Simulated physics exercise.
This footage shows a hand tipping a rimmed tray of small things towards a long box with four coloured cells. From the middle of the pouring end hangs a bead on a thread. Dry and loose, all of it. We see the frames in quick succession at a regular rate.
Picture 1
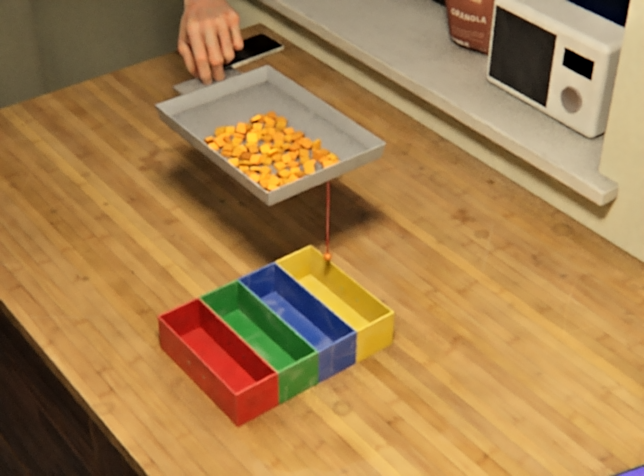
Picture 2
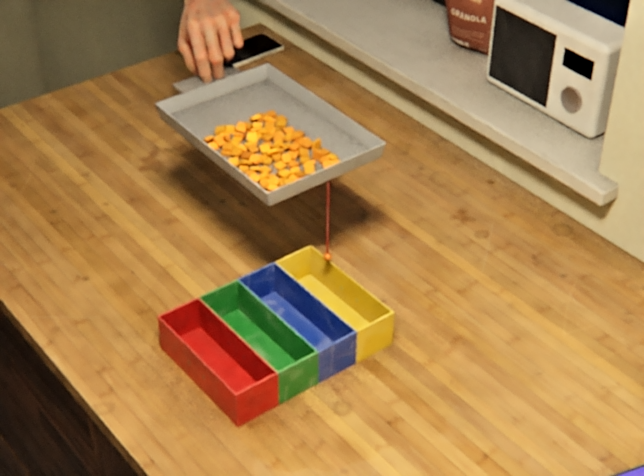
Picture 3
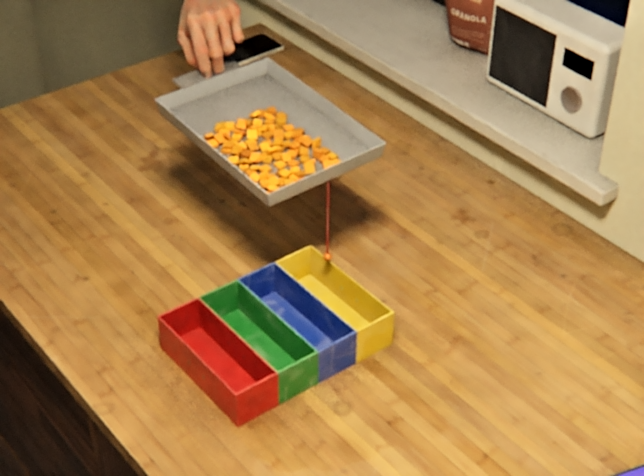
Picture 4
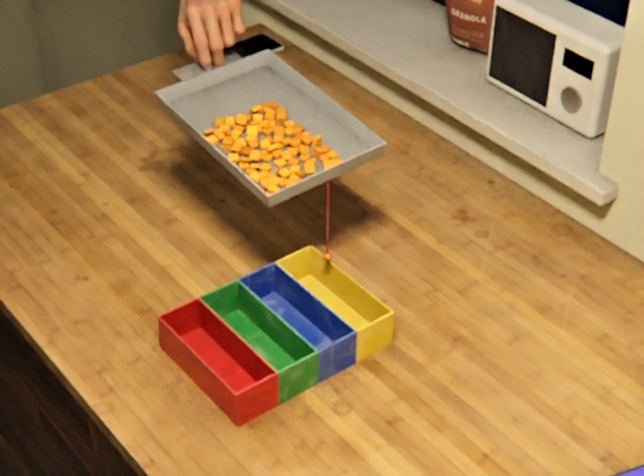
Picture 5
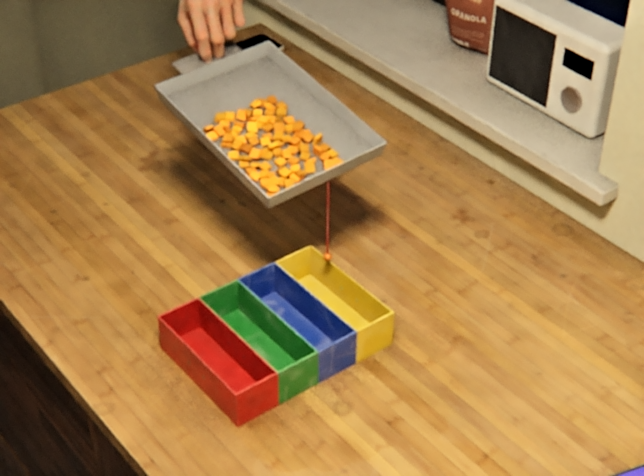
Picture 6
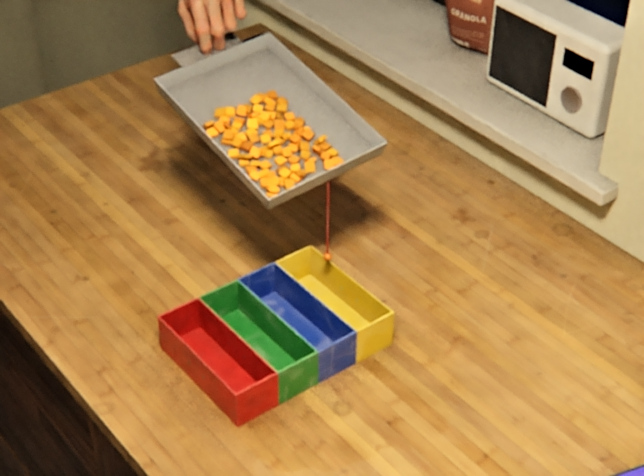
A hand slowly tilts a gray tray of small orange pieces above a four-coloured box.
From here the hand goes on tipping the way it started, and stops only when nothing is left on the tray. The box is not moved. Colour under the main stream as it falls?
Blue, I would say.
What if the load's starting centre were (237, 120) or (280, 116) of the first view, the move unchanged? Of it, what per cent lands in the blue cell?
70 per cent for the first try, 50 per cent for the second.
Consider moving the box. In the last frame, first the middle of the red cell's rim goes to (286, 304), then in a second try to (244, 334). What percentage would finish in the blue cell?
First some 10, then 40 per cent.
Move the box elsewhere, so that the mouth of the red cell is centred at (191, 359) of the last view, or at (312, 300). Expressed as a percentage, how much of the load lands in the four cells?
The first yields 80 per cent and the second 70 per cent.
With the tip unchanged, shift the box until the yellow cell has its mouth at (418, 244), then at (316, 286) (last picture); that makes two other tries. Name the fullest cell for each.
Try 1: The red cell. Try 2: Blue.
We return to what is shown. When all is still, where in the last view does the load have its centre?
Somewhere close to (303, 334) in the last picture.
Just after the last frame, tray tipped steeply; every one on the tray.
A moment on, tray tipped right over; the larger part on the tray; about a tenth in the blue cell; just a few in the green cell; just a few in the yellow cell; about a tenth falling or outside the box.
Further on, tray tipped past a quarter turn; the larger part in the blue cell; about a tenth in the yellow cell; about a tenth in the green cell; just a few falling or outside the box.
When it is over, tray tipped past a quarter turn; the larger part in the blue cell; about a tenth in the yellow cell; about a tenth in the green cell; not one in the red cell; just a few outside the box.
